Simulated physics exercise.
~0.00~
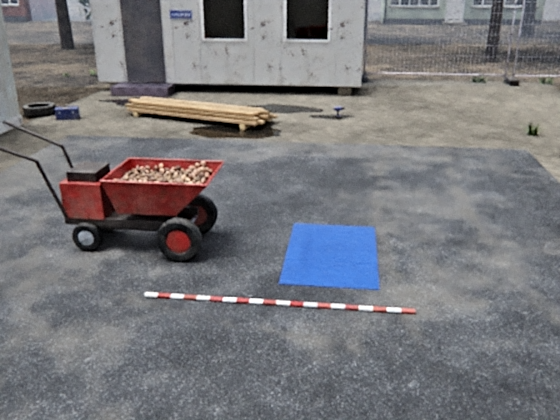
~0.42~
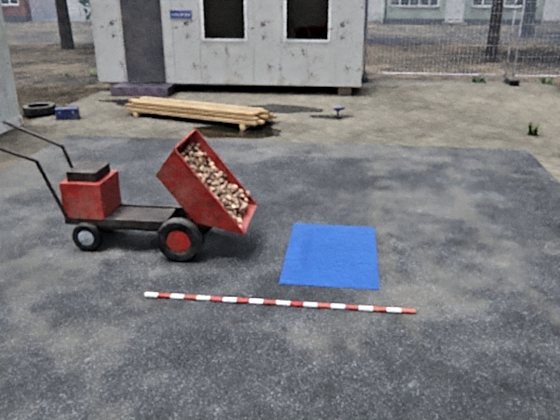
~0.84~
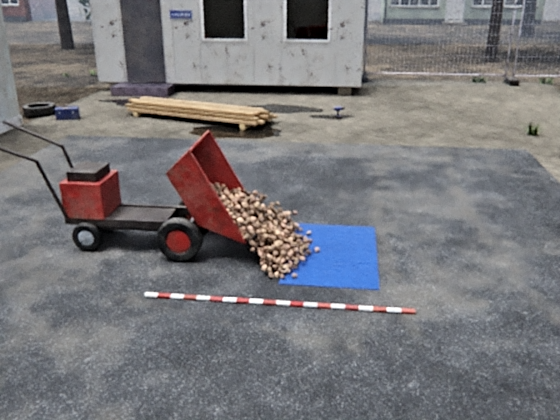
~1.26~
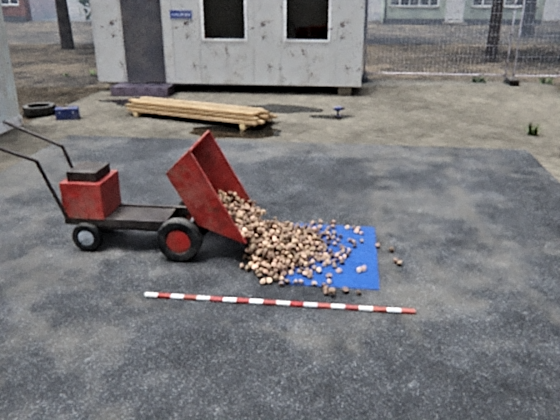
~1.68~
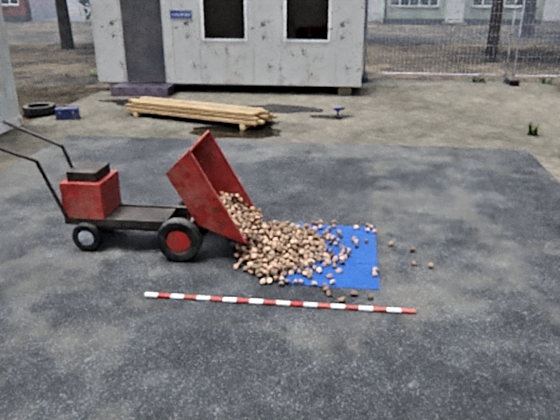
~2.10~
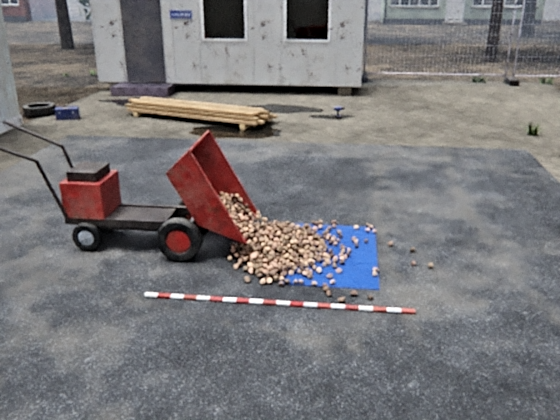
On a building site, a red powered barrow tipped its tray steeply to the right and crushed stones slid out, spilling onto the ground and partly over a blue sheet, until everything settled with some stones still in the raised tray.
